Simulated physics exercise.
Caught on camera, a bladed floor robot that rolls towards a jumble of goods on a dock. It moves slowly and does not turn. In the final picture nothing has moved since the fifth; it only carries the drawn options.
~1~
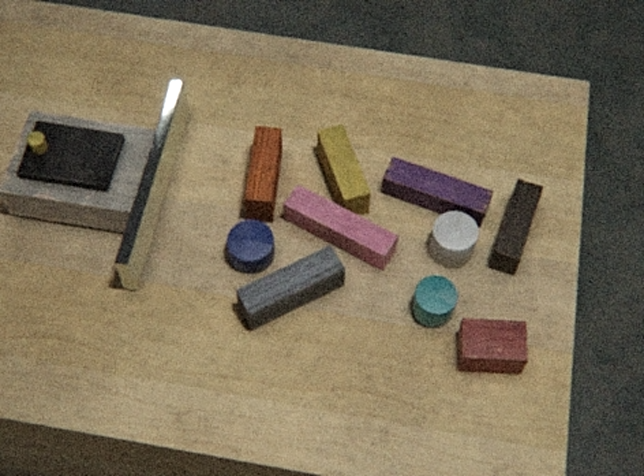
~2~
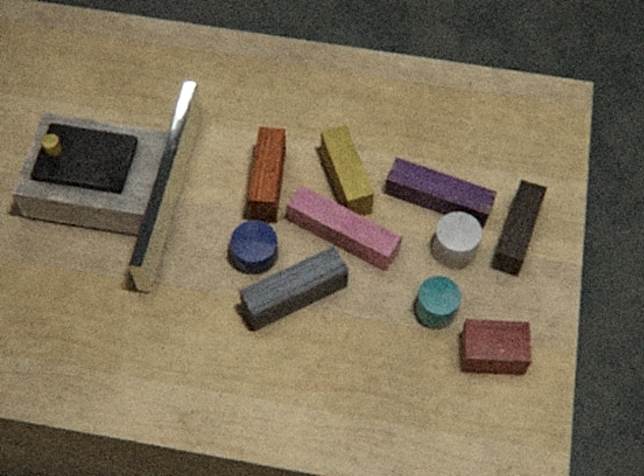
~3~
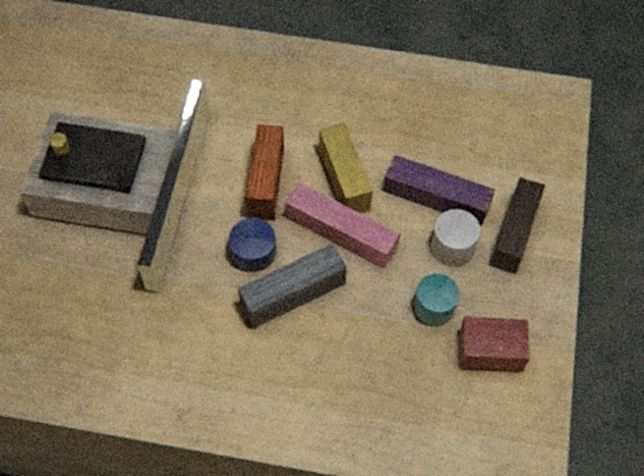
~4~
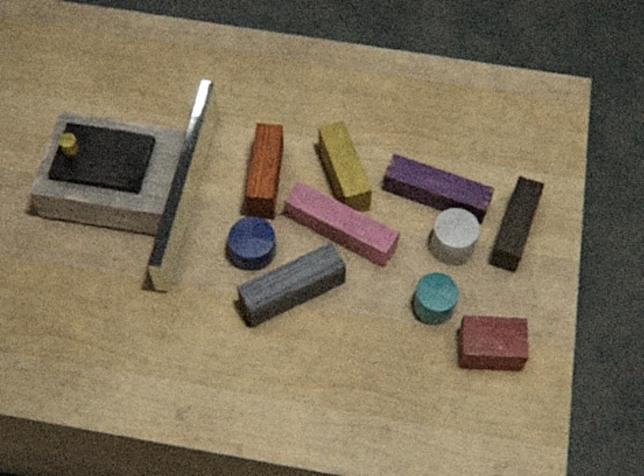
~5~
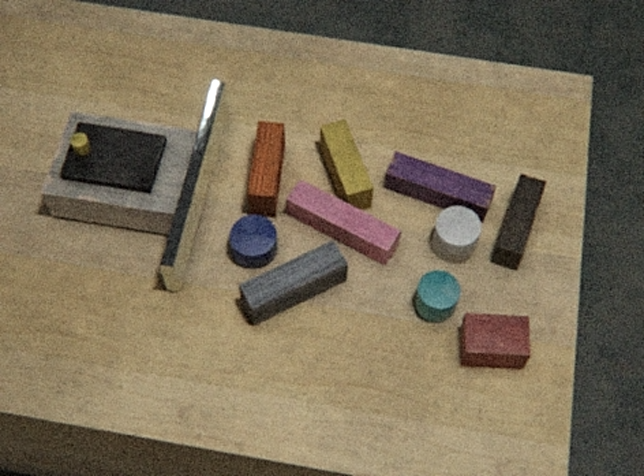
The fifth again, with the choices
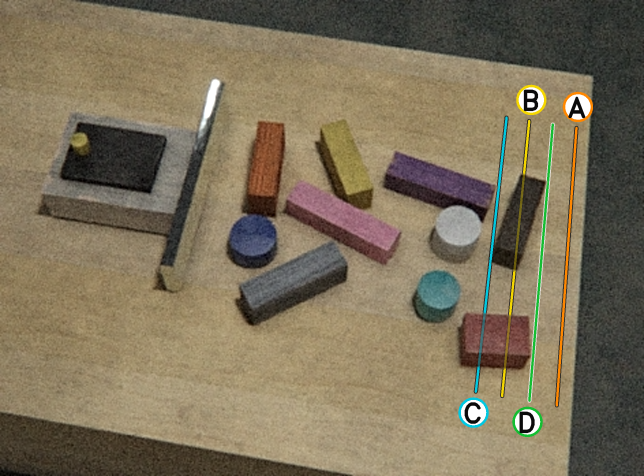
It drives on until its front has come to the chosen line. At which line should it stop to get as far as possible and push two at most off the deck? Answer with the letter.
It should halt at C.
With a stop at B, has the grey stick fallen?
By then, no.
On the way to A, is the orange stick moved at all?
Yes.
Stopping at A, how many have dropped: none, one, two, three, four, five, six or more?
Six or more.
On the marked copy, A at (567, 256); B at (517, 248); C at (492, 244); D at (542, 252).
With C. Early on, robot (226, 174); grey stick (325, 294); yellow bar (365, 164).
Further on, robot (334, 191); black bar (580, 247); purple bar (526, 205).
At the end, robot (418, 204); black bar over the edge; purple bar over the edge; two fallen.
As for the rest, A drops eight; B drops four; D drops six.
